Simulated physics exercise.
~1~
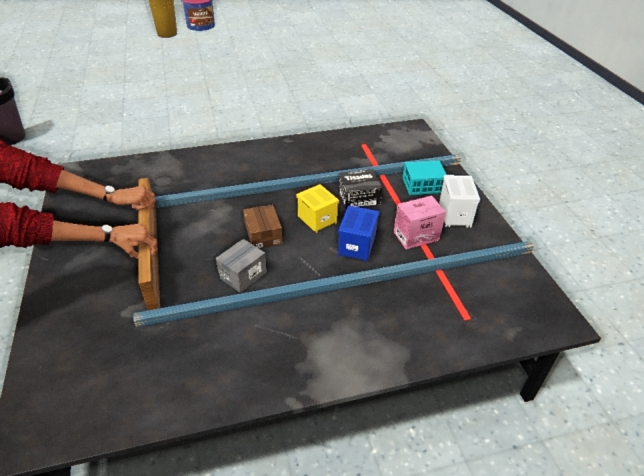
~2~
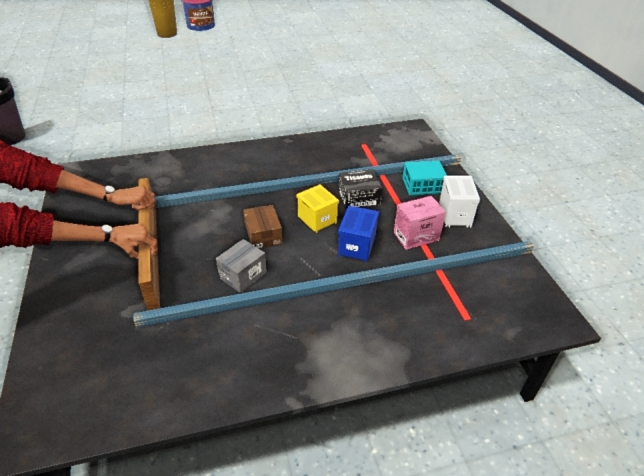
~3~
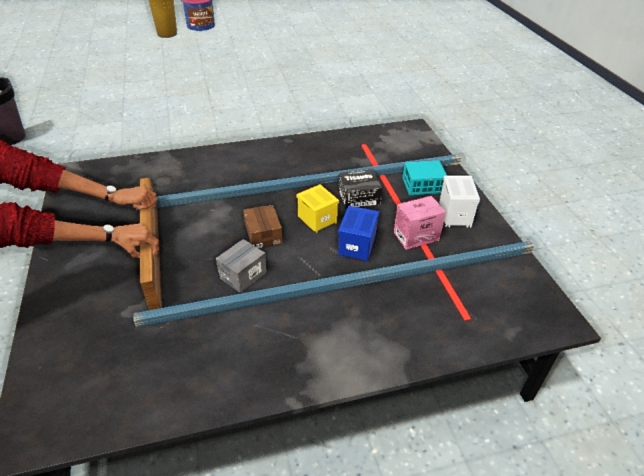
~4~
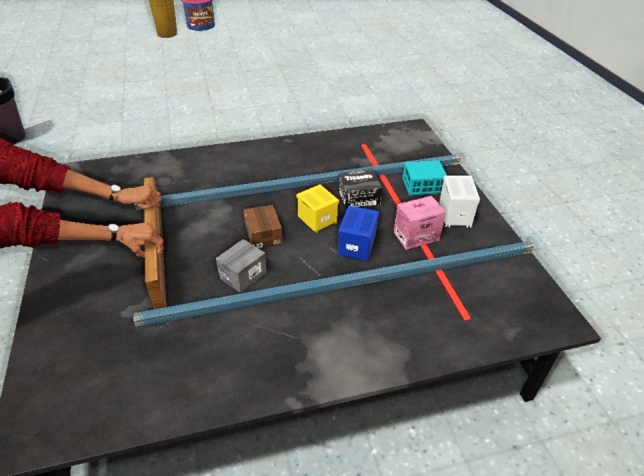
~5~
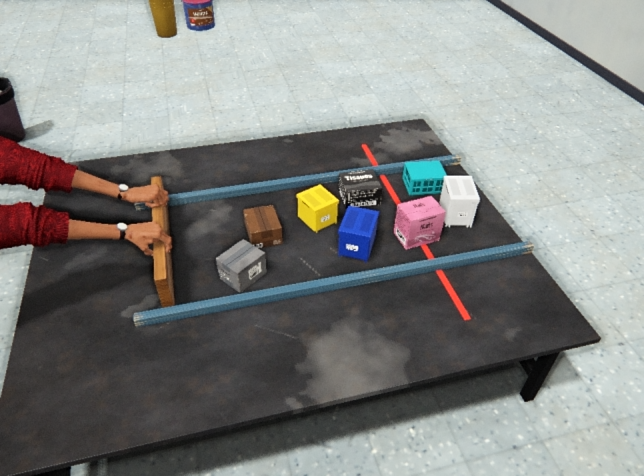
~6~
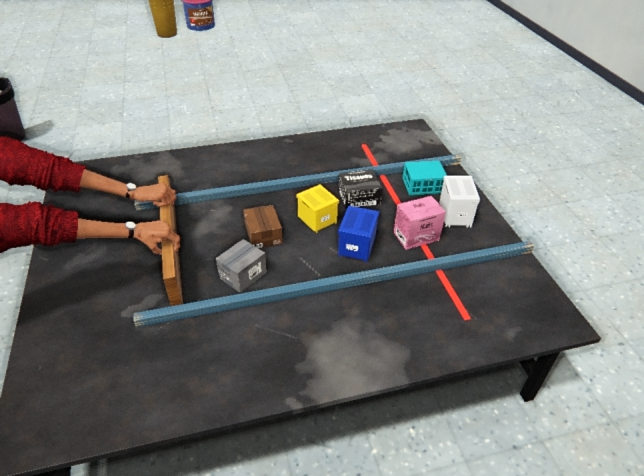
On a low dark platform, two hands in red sleeves hold a wooden plank behind eight scattered boxes and tubs between blue battens, then slide it slightly to the right without touching them, while the boxes stay still.
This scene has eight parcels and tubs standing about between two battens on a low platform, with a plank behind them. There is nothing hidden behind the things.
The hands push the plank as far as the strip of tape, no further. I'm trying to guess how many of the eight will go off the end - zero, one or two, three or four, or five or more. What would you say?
I would say zero.
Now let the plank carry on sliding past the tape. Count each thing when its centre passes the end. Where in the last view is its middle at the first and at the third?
(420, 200), then (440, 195).
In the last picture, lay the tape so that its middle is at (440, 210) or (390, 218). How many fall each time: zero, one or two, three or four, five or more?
First tape: Just one or two; second tape: None.
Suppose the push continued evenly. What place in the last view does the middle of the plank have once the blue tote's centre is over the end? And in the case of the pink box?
Blue tote over the end: About (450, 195). Pink box over the end: About (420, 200).
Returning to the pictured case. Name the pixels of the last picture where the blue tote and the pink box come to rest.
You'll find the blue tote at roughly (462, 214) and the pink box at roughly (496, 210).
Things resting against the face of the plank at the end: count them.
The answer is 3.
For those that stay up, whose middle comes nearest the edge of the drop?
Nearest at the end: The white tote.
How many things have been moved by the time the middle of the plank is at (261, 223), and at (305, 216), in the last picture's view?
I make it 2 at the first spot and 5 at the other.
A little later, none off yet; white tote at rest near (458, 201); turquoise crate at rest near (424, 178); pink box at rest near (419, 223).
When it is over, the number that fall off is zero.
